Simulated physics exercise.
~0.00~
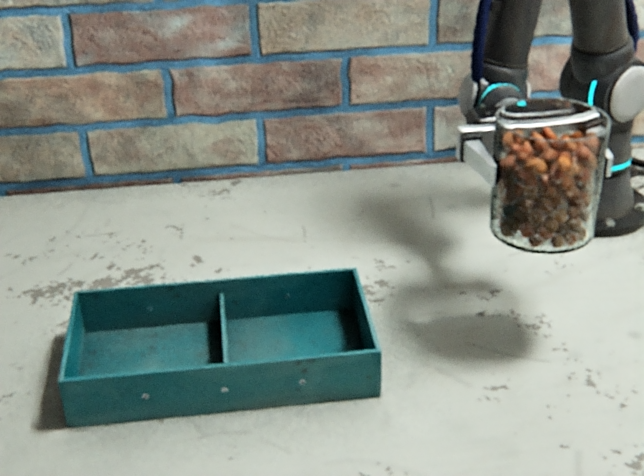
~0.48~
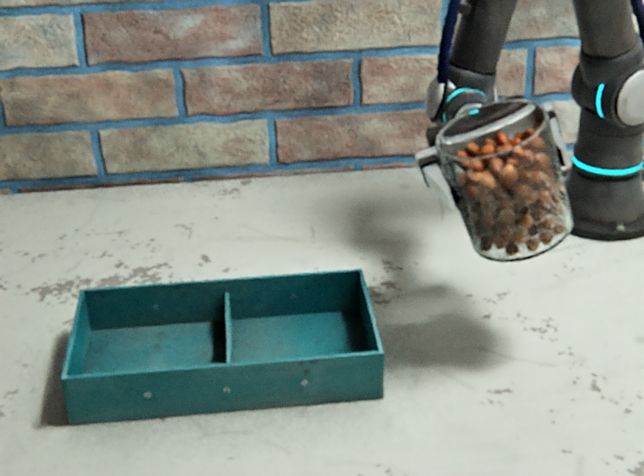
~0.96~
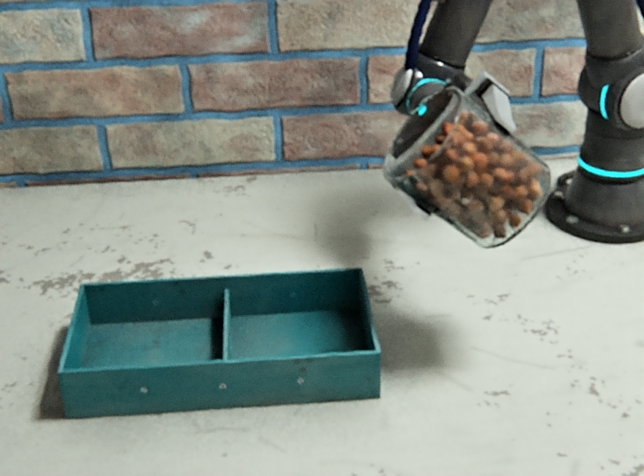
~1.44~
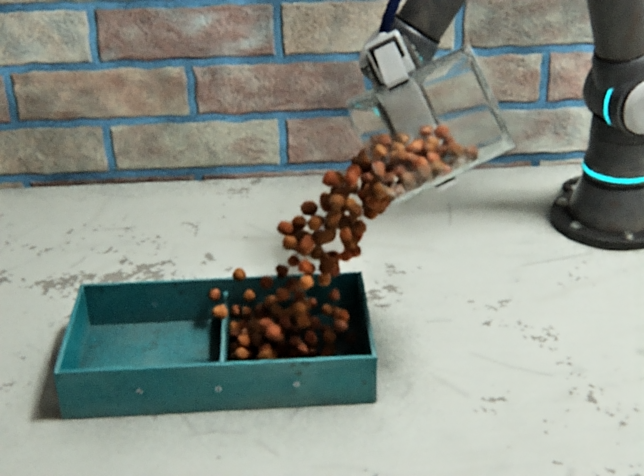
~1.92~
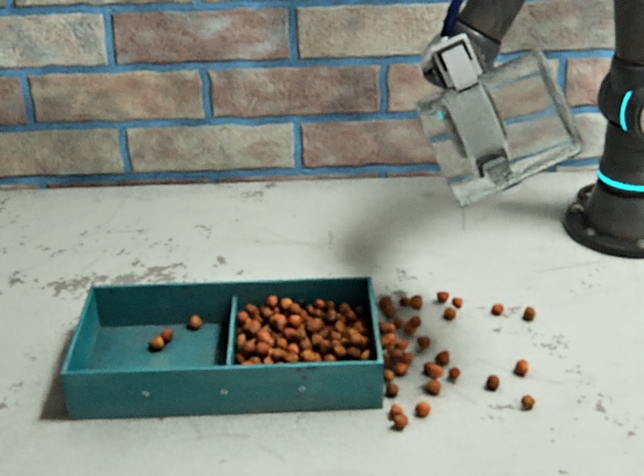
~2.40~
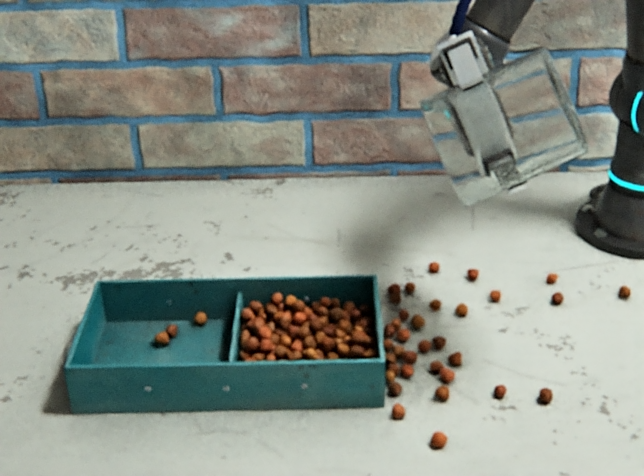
On a pale, worn tabletop before a brick wall, a robot arm carried a clear cup of hazelnuts left and tipped it over a teal divided box, mostly filling the right compartment, while three landed in the left and others scattered across the table.
